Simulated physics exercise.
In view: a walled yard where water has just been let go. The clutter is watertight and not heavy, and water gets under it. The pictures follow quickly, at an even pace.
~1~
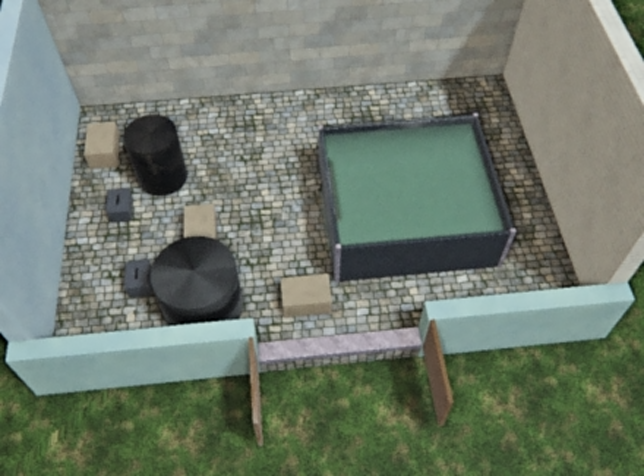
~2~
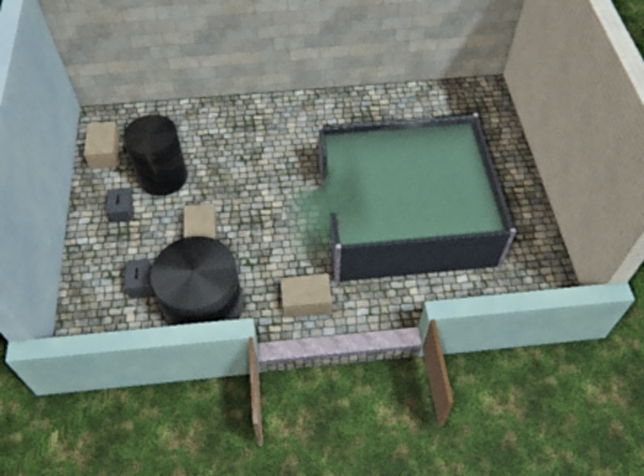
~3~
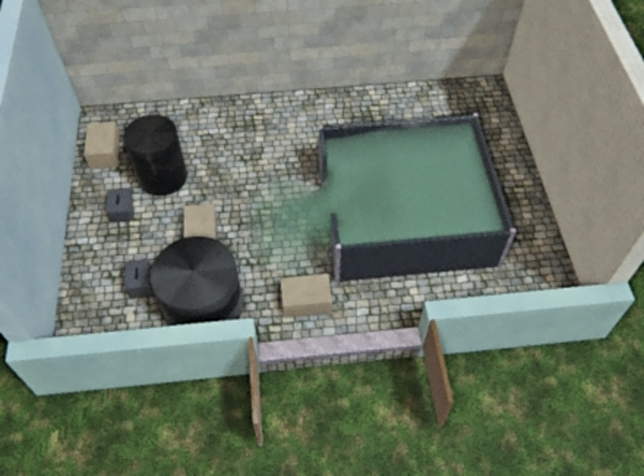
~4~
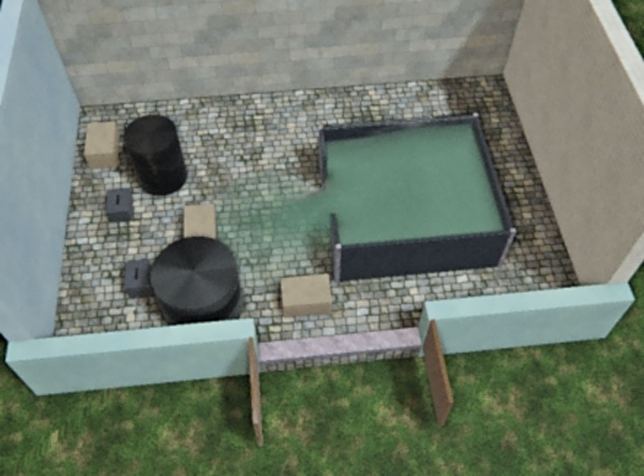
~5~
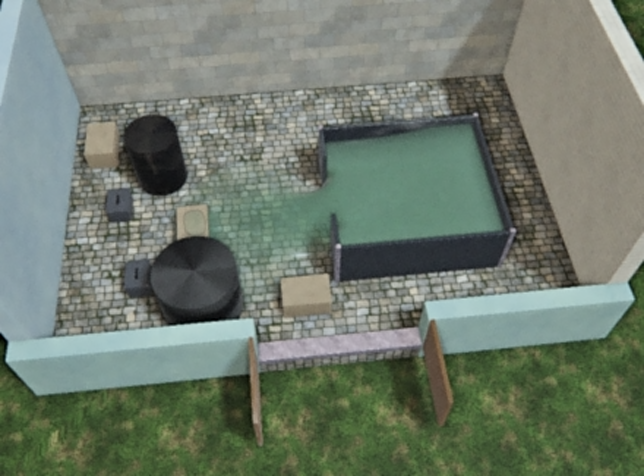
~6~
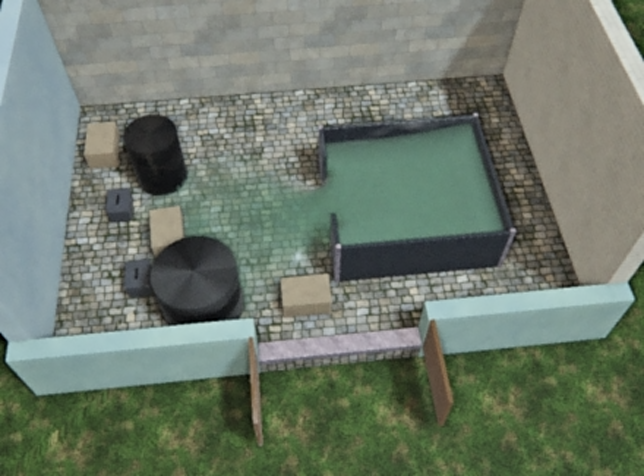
Green water spreading left across a walled cobbled yard from an opened dark tank, then shifting one tan crate slightly left.
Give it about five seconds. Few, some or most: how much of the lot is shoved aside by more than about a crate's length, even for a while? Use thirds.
Share: Two thirds or above.
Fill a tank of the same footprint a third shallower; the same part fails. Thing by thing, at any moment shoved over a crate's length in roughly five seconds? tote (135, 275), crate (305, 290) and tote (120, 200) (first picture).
As listed: Less than that, short of that, yes.
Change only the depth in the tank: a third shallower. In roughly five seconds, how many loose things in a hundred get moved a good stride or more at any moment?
Close to 60 %.
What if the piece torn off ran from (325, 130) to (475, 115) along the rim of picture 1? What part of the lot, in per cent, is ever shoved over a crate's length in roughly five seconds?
Roughly 40 per cent.
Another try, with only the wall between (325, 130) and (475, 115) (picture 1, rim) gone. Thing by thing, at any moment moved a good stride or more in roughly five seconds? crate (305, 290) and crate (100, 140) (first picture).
In that order: Pushed that far, shifted that much.
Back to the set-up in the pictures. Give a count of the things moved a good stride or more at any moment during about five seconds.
The number is 4.
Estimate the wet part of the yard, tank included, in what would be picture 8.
Roughly 40 per cent.
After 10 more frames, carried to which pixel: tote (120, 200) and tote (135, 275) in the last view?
Roughly at (88, 161) and (93, 310).
A moment on, 1 of 5 are well off their spots; 0 afloat.
Next, 3 of 5 are well off their spots; 2 afloat.
Later, 3 of 5 are well off their spots; 4 afloat.
In the end, 4 of 5 are well off their spots, and 4 have been at some point; 4 afloat.
